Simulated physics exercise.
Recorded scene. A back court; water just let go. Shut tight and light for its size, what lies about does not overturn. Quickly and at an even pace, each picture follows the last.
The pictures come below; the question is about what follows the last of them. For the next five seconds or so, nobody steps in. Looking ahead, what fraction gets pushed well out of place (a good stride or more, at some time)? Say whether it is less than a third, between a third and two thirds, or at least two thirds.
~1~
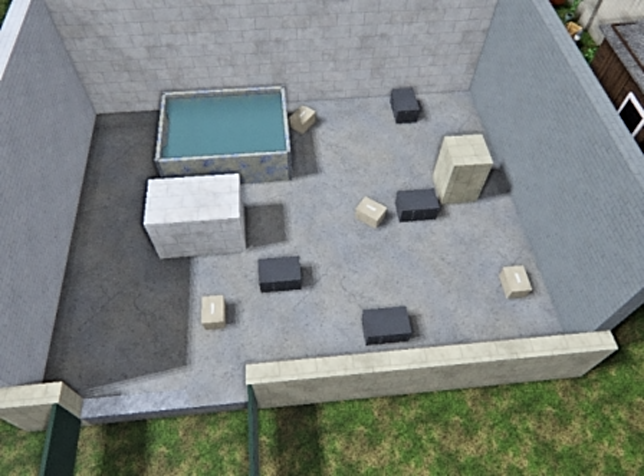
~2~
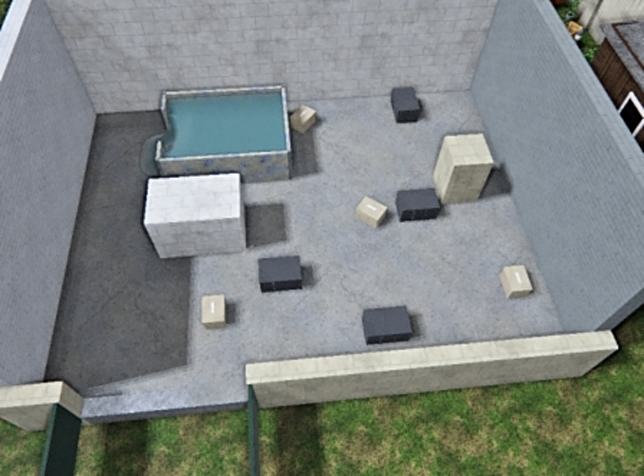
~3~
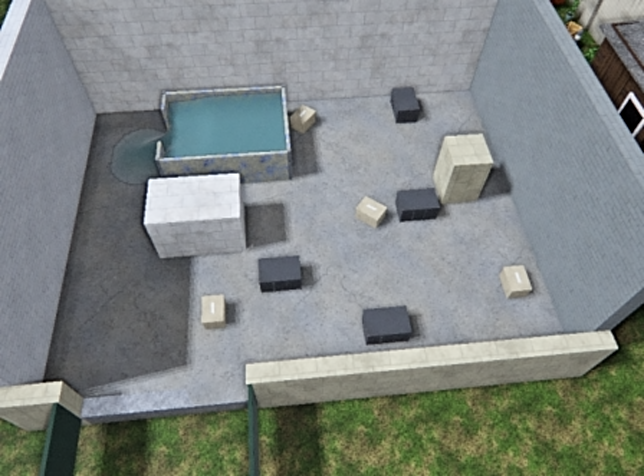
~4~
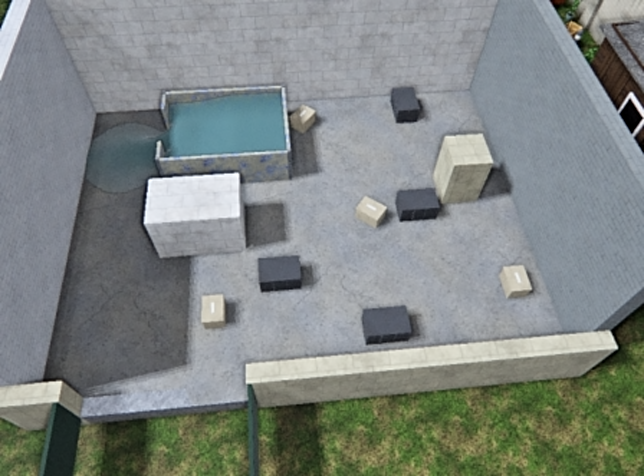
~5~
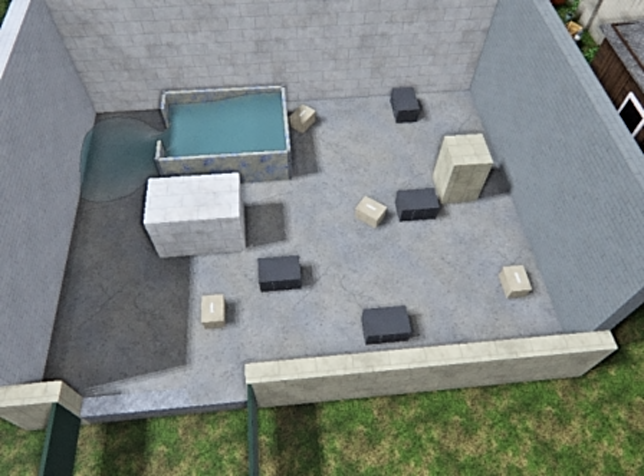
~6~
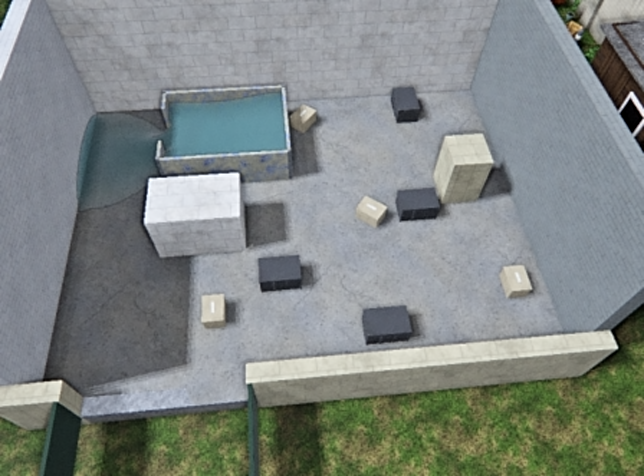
Fewer than a third of the things get pushed well away.
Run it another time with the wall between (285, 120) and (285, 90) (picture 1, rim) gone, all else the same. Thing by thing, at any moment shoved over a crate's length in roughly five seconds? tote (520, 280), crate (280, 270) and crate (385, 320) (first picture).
Outcome by item - displaced that far / short of that distance / short of that distance.
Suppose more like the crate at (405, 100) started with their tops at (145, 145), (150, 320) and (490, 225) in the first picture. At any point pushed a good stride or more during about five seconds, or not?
First driven off; second driven off; third falls short.
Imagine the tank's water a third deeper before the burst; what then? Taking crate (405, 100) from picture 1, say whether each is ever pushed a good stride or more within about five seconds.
Best estimate: Carried that far.
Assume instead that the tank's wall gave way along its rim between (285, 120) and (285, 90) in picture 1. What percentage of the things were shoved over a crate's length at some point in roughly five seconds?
It comes out at roughly 50 per cent.
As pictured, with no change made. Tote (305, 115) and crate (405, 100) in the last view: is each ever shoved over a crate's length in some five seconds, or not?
Taking them as listed: Below that distance for the first, over that distance for the second.
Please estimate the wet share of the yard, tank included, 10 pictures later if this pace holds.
Roughly 30 %.
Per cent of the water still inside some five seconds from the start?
My answer is close to 88 percent.
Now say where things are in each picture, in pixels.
The first frame shows a tote at (518, 278), on the bottom; a tote at (303, 114) rests on the ground; 0 of 8 have shifted.
The second frame shows a tote at (518, 278), on the bottom; a tote at (303, 114) rests on the ground; 0 of 8 have shifted.
The third frame shows a tote at (518, 278), on the bottom; a tote at (303, 114) rests on the ground; 0 of 8 have shifted.
The fourth frame shows a tote at (518, 278) rests on the ground; a tote at (303, 114) rests on the ground; 0 of 8 have shifted.
The fifth frame shows a tote at (518, 278) rests on the ground; a tote at (303, 114), on the bottom; 0 of 8 have shifted.
The sixth frame shows a tote at (518, 278), on the bottom; a tote at (303, 114) rests on the ground; 0 of 8 have shifted.
A moment on, 0 of 8 are well off their spots; 0 afloat.
Next, 0 of 8 are well off their spots; 0 afloat.
Later, 0 of 8 are well off their spots; 0 afloat.
In the end, 1 of 8 are well off their spots, and 1 have been at some point; 0 afloat.
